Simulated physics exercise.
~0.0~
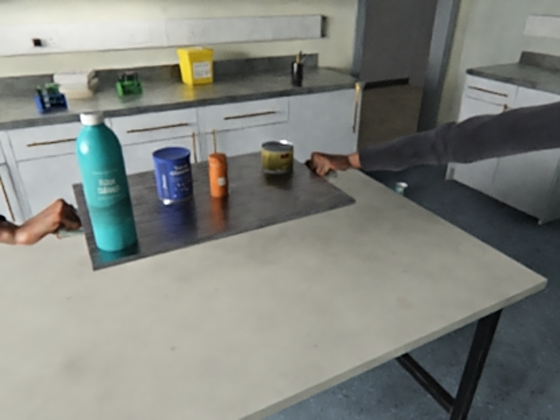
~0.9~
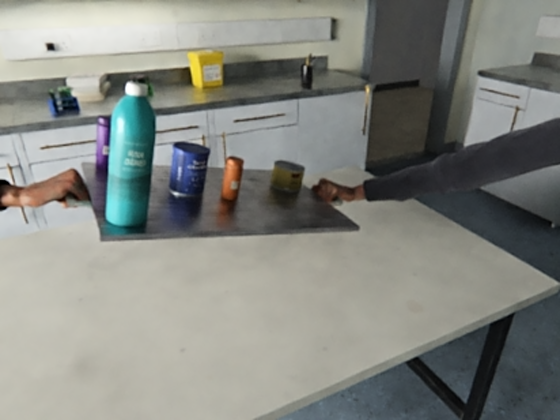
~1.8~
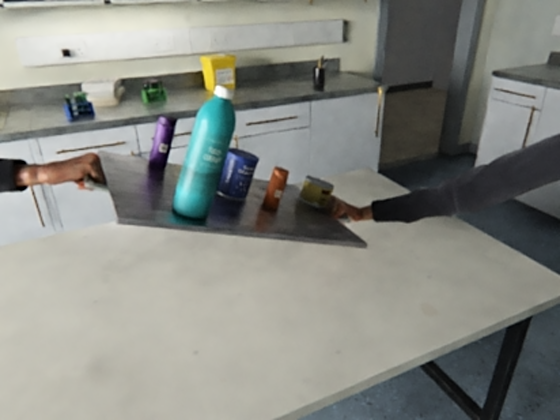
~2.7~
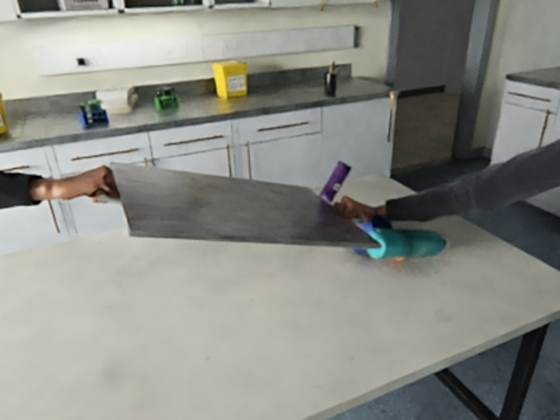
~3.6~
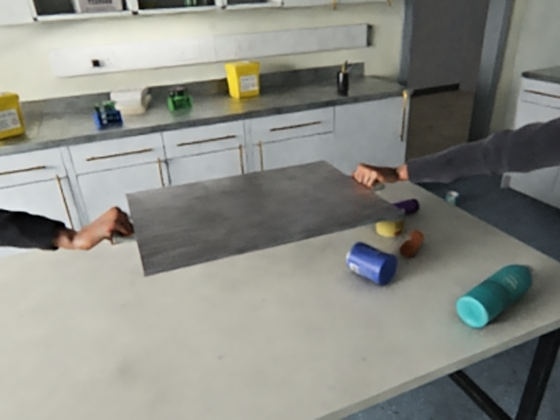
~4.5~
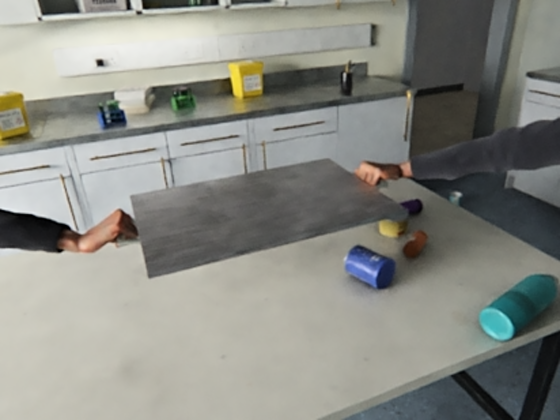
In a room with pale counters and cabinets along the back wall, seen from across a light table, two hands hold a flat dark tray by its ends. On it stand a turquoise bottle and a purple shaker at the left, a blue tin and an orange shaker near the middle, and a yellow tub at the right. The tray tips down to the right, and the things lean and slide that way. The yellow tub goes off before the blue tin, and the rest follow. The hands bring the emptied tray nearly level, leaving all five items lying on the table at the right.
